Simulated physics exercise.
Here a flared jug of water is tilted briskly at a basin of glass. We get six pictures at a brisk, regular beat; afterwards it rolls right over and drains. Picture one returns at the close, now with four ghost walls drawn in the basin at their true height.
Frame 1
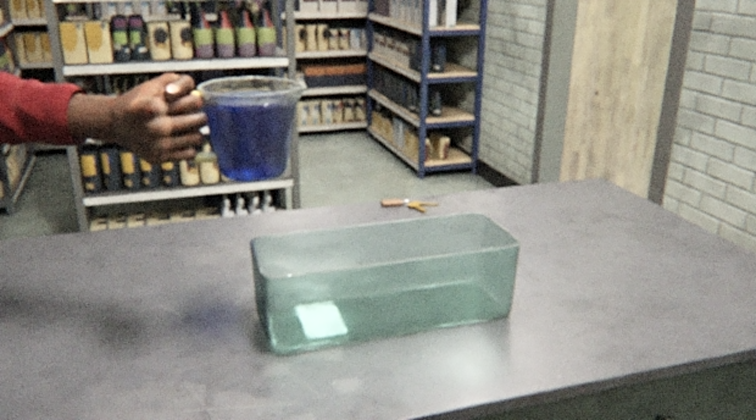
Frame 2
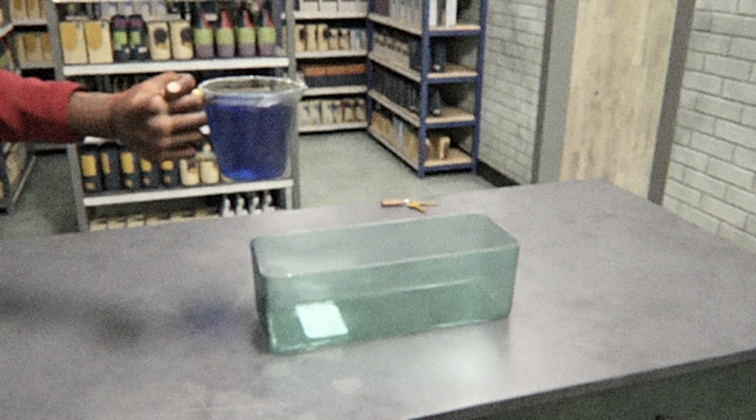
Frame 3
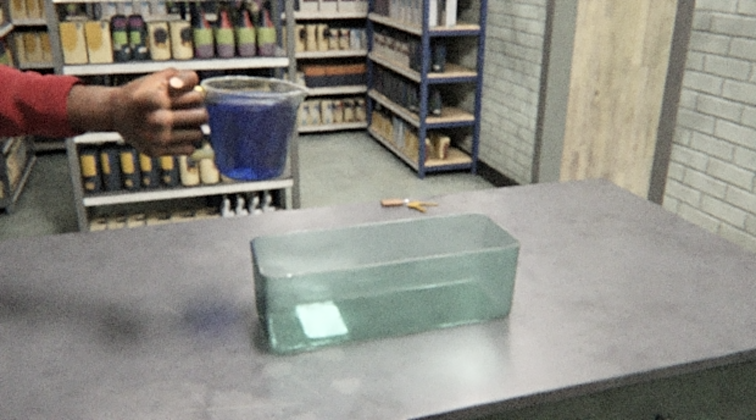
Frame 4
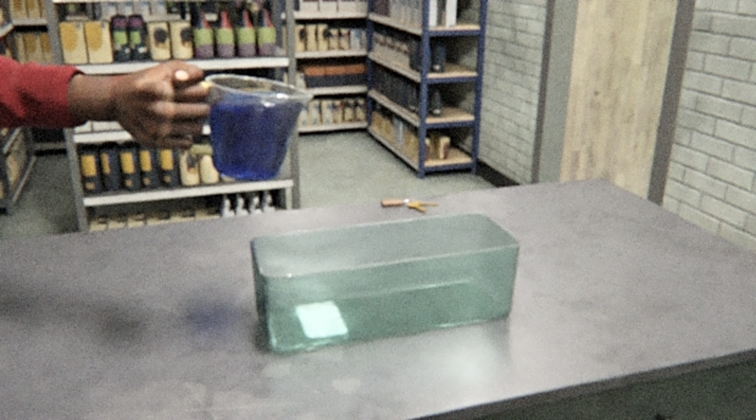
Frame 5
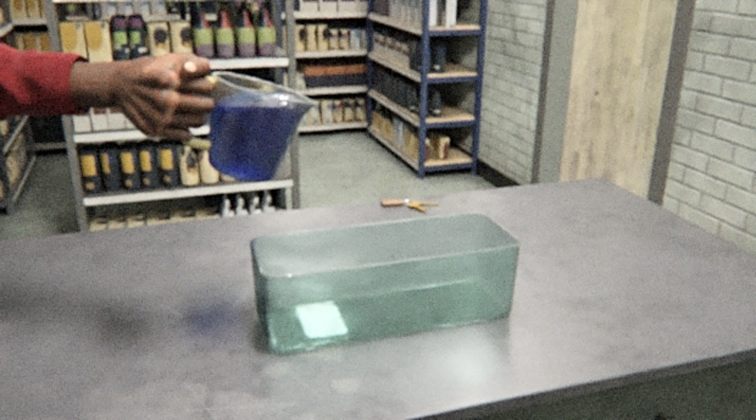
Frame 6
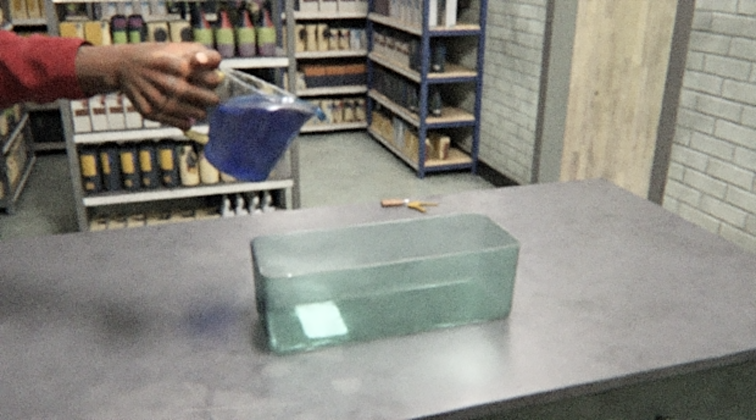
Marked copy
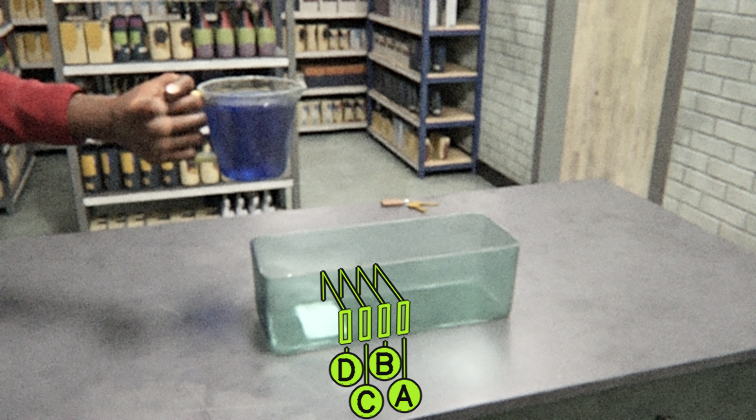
To begin with, a hand in a red sleeve holds a clear jug of blue liquid upright, above and left of an empty rectangular glass basin on a grey table. The hand then tilts the jug rightward, gradually and then more steeply, until the liquid just crosses its lip.
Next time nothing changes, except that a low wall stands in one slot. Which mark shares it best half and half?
The answer is place B.
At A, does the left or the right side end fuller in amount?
The left side.
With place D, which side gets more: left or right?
The right one.
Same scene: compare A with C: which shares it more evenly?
Place C.
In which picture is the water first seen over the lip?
Picture 6.
On the marked copy, A at (404, 338); B at (385, 341); C at (366, 345); D at (346, 348).
With A, about 90 % ends left of the wall and 6 % right of it; 4 % is lost outside.
With B, about 53 % ends left of the wall and 45 % right of it.
With C, about 19 % ends left of the wall and 80 % right of it.
With D, about 4 % ends left of the wall and 95 % right of it.
